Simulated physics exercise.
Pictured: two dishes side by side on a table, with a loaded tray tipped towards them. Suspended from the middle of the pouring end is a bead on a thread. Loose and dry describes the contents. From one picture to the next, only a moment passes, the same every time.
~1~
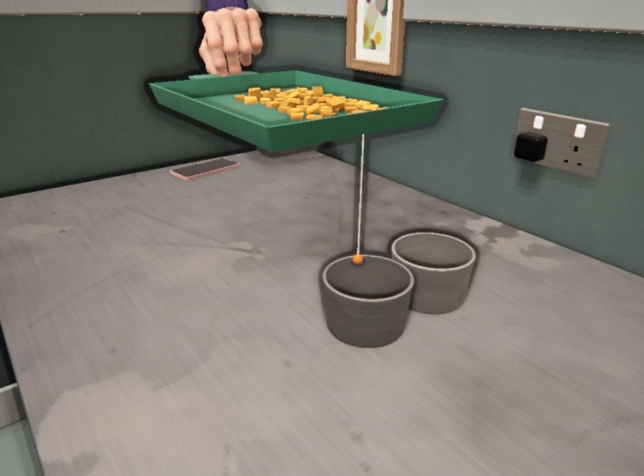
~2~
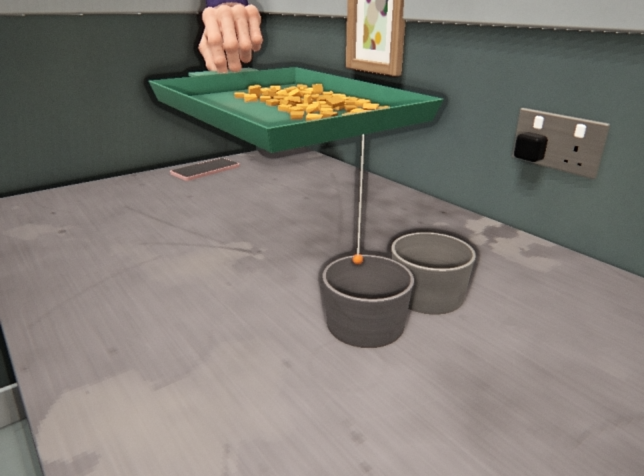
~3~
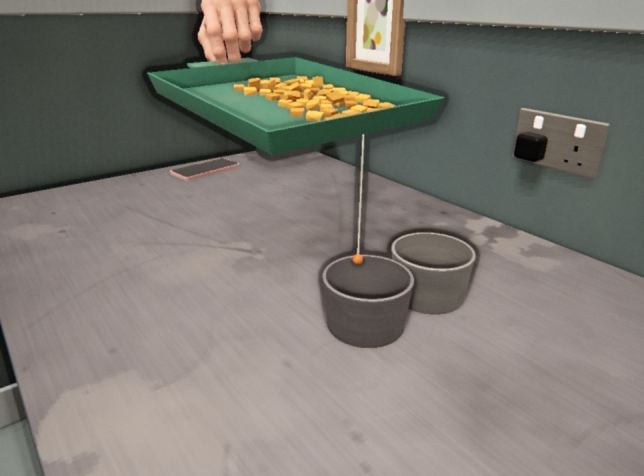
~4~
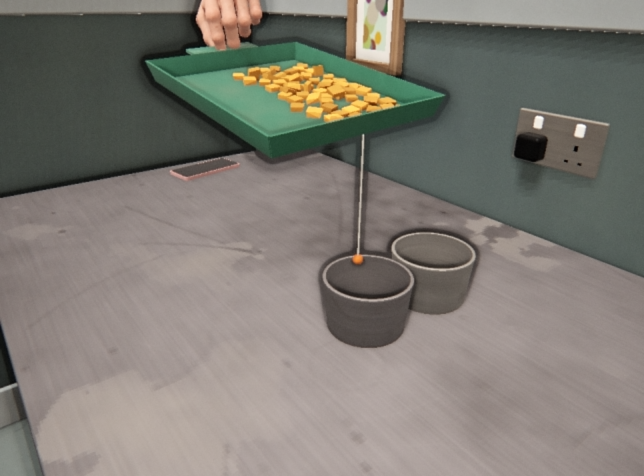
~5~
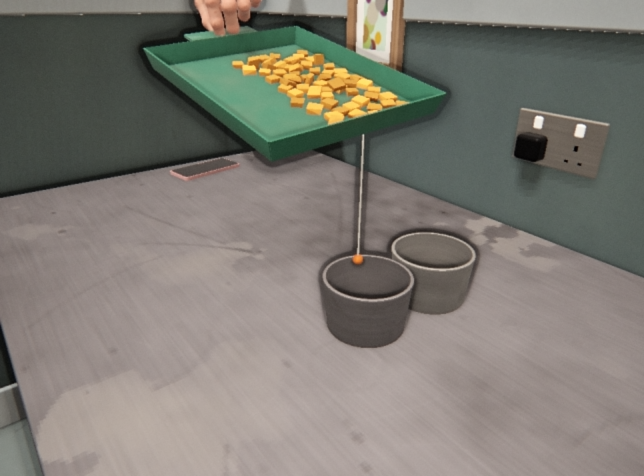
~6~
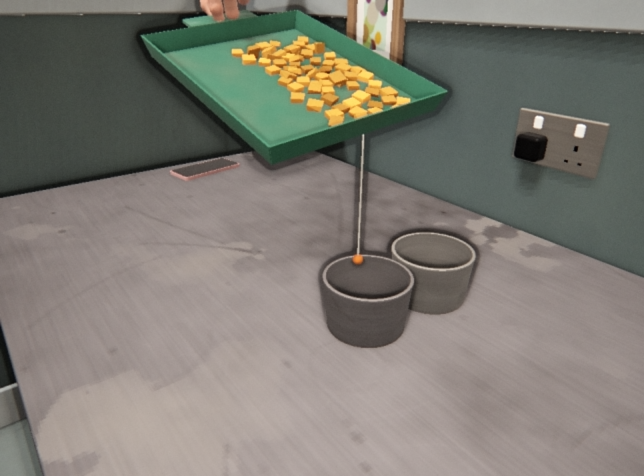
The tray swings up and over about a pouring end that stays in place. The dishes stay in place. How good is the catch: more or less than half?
The dishes save the lesser portion.
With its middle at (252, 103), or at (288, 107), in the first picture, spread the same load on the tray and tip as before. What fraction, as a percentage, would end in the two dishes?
Around 0 in a hundred the first time, around 0 in a hundred the second.
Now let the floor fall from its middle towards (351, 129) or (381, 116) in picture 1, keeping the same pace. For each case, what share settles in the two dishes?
About 30 and 80 percent.
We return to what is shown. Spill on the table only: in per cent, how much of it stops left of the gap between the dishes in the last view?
I'd put it at around 90 per cent.
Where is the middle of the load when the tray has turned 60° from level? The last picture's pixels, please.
Somewhere about pixel (317, 122).
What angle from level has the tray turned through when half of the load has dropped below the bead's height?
I'd say it is tilted about 115°.
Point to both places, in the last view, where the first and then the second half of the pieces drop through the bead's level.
About (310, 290), and after that about (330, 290).
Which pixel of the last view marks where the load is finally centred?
Around (313, 371).
Soon, tray tipped steeply; all on the tray.
A while on, tray tipped right over; most on the tray; a stray few in the left dish; a small part outside both; a small part in the air.
Towards the end, tray tipped past a quarter turn; a stray few in the left dish; nearly all outside both.
Finally, tray tipped past a quarter turn; a stray few in the left dish; none in the right dish; nearly all outside both.
